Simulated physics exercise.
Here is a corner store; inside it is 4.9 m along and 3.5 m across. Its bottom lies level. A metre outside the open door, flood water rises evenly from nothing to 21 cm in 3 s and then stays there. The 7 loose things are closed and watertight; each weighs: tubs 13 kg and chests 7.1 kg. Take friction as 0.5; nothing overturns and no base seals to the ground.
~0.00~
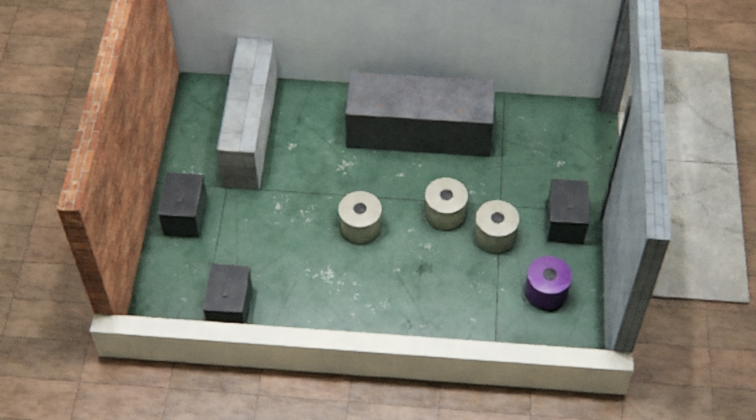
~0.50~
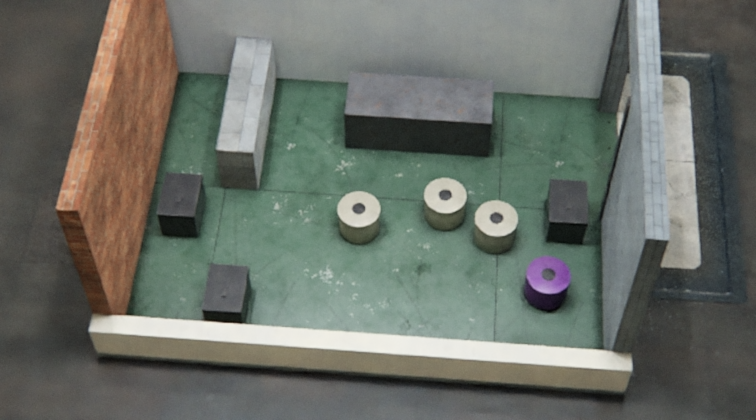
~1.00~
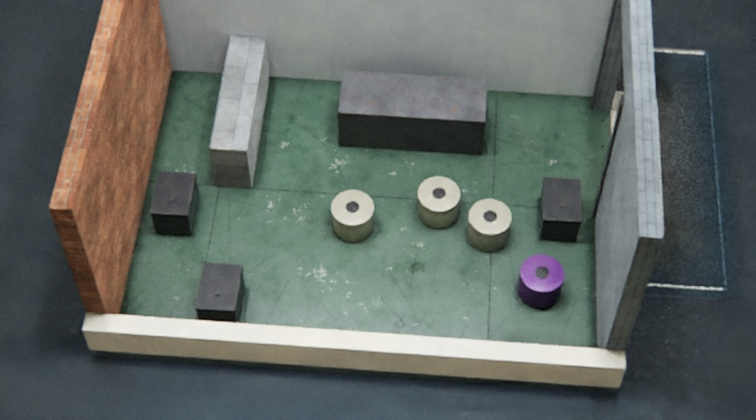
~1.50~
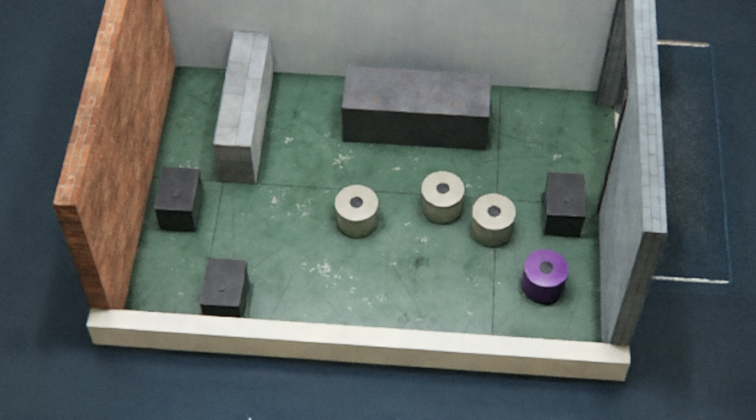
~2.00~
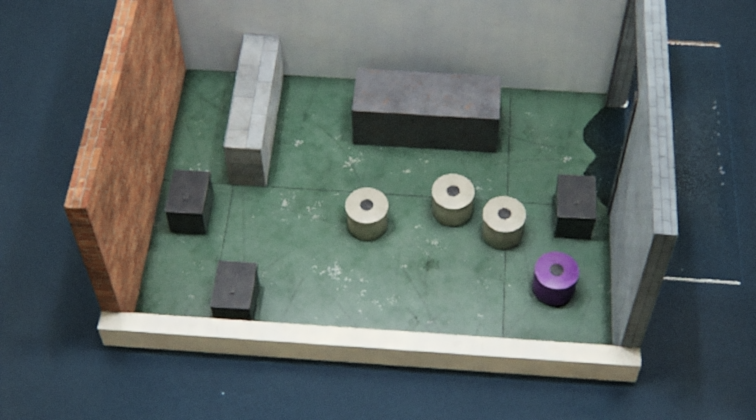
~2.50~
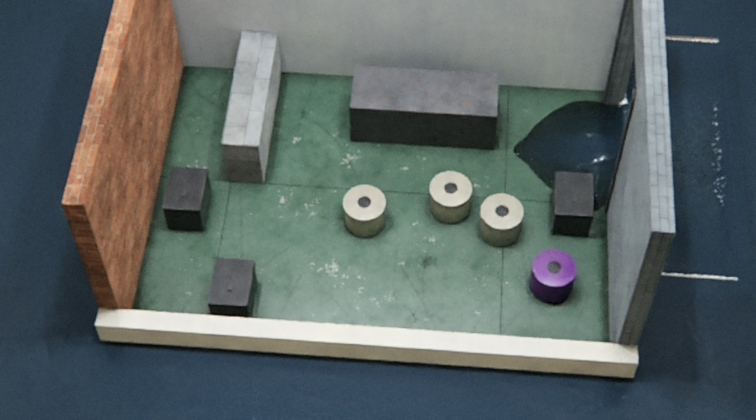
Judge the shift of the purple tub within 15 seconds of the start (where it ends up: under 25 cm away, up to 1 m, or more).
Purple tub slides a little.
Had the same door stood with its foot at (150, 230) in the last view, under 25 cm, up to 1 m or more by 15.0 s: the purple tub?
In that case the purple tub travels far.
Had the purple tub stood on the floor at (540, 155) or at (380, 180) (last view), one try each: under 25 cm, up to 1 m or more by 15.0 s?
In that order: It gets carried off; it travels far.
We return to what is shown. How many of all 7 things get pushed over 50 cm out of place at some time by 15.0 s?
I count 6.
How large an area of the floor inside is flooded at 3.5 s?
Roughly 3.0 m2.
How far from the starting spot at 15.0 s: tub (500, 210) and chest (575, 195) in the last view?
In turn: 100 cm, 200 cm.
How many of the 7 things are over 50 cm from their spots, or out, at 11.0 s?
I count 5.
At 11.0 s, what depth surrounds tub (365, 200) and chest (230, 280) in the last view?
Roughly 11 and 9 cm.
After 3.5 s the purple tub is near (554, 268), 0.0 m from its start, aground; 0 afloat.
After 6.8 s the purple tub is near (554, 268), 0.0 m from its start, aground; 0 afloat.
After 11.0 s the purple tub is near (554, 268), 0.0 m from its start, aground; 6 afloat.
After 15.0 s the purple tub is near (541, 231), 0.4 m from its start, afloat; 7 afloat.
